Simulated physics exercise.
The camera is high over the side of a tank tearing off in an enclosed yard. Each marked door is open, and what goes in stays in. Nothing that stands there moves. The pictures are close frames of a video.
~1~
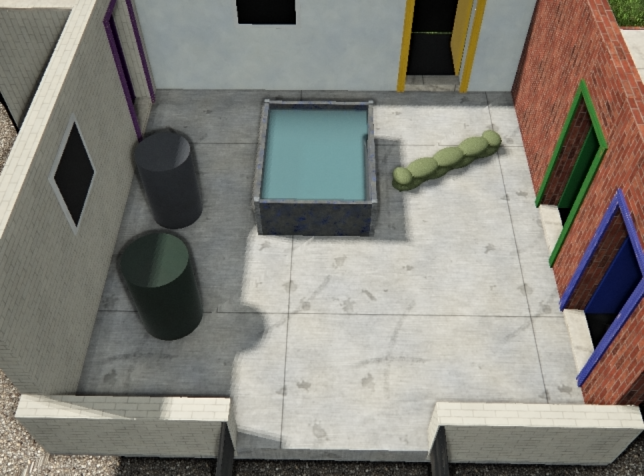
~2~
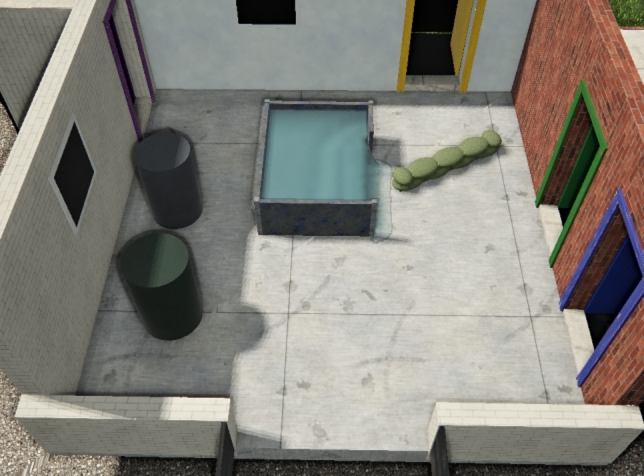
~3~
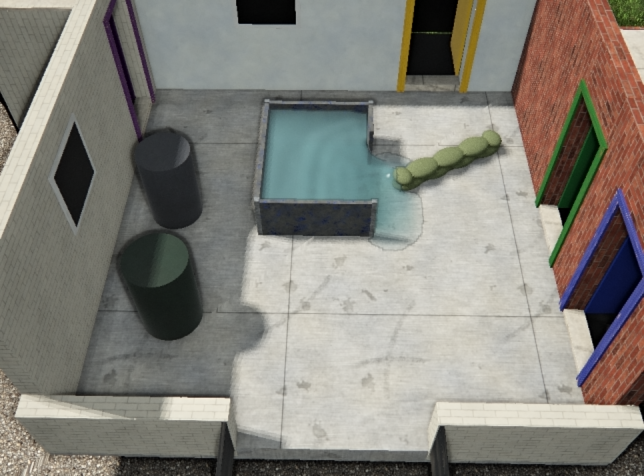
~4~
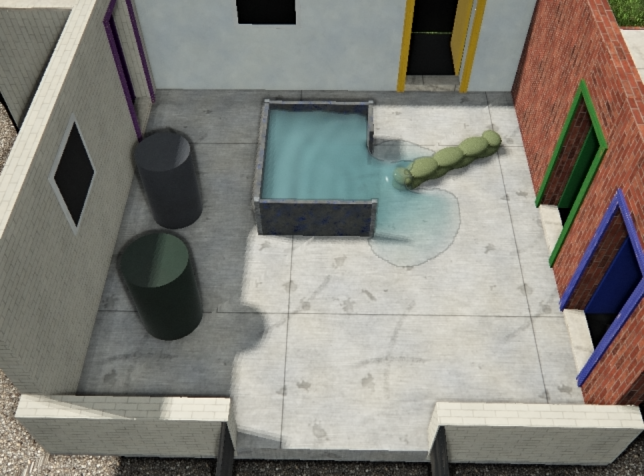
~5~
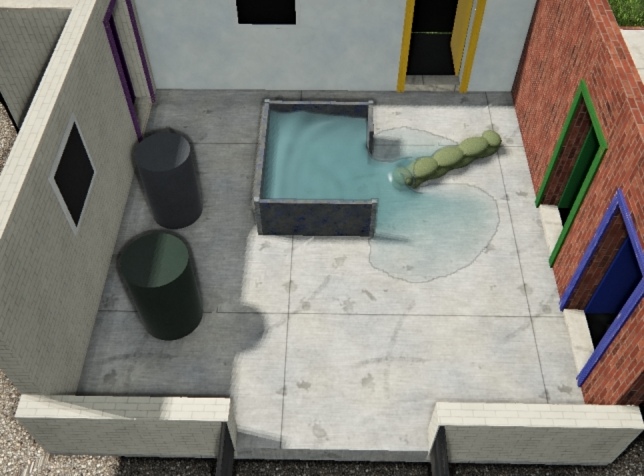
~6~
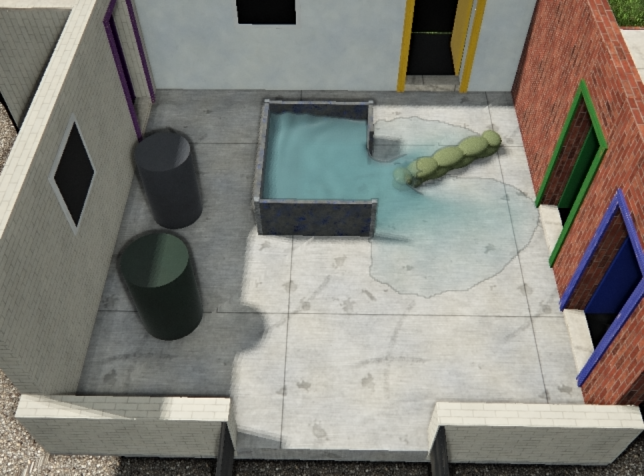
Water pouring from a gap in the right side of a tank, spreading around green sandbags across a walled concrete yard.
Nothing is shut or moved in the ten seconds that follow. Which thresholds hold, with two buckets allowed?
In the end: The purple door admits no more than that; the yellow door admits no more than that; the blue door lets in a lot; the green door lets in a lot.
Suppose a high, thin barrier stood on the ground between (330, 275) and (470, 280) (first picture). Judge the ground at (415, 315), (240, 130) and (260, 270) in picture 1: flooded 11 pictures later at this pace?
In that order: Not flooded, no water, no water.
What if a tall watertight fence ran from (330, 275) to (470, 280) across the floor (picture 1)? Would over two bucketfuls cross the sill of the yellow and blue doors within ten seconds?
My reading: The yellow one holds; the blue one is under.
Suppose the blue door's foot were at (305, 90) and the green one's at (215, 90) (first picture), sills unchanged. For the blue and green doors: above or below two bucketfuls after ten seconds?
Then: Blue stays under; green stays under.
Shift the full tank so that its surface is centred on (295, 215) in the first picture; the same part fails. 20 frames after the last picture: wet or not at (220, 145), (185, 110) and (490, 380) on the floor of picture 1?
In turn: Free of water, free of water, covered.
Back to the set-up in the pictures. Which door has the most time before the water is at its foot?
That is the purple one.
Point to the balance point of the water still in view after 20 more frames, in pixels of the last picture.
I would point to (422, 212).
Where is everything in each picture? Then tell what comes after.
Still water in the water tank at (317, 153), in the first frame.
The front is at (379, 236), out from the gap at (369, 189), in the second frame.
The front is at (402, 244), out from the gap at (369, 189), in the third frame.
Water pours out at (369, 190) and has run to (432, 155), in the fourth frame.
Water pours out at (369, 190) and has run to (492, 224), in the fifth frame.
The front is at (531, 221), out from the gap at (369, 190), in the sixth frame.
A moment on, water covers 30 % of the floor; the purple door not reached, the yellow door wet at the sill, nothing in, the blue door not reached, the green door over two buckets in.
Next, water covers 40 % of the floor; the purple door not reached, the yellow door under two buckets in, the blue door under two buckets in, the green door far over two buckets in.
Then, water covers 45 % of the floor; the purple door not reached, the yellow door under two buckets in, the blue door over two buckets in, the green door far over two buckets in.
Later, water covers 75 % of the floor; the purple door not reached, the yellow door under two buckets in, the blue door over two buckets in, the green door far over two buckets in.
In the end, water covers 90 % of the floor; the purple door wet at the sill, nothing in, the yellow door under two buckets in, the blue door over two buckets in, the green door far over two buckets in.
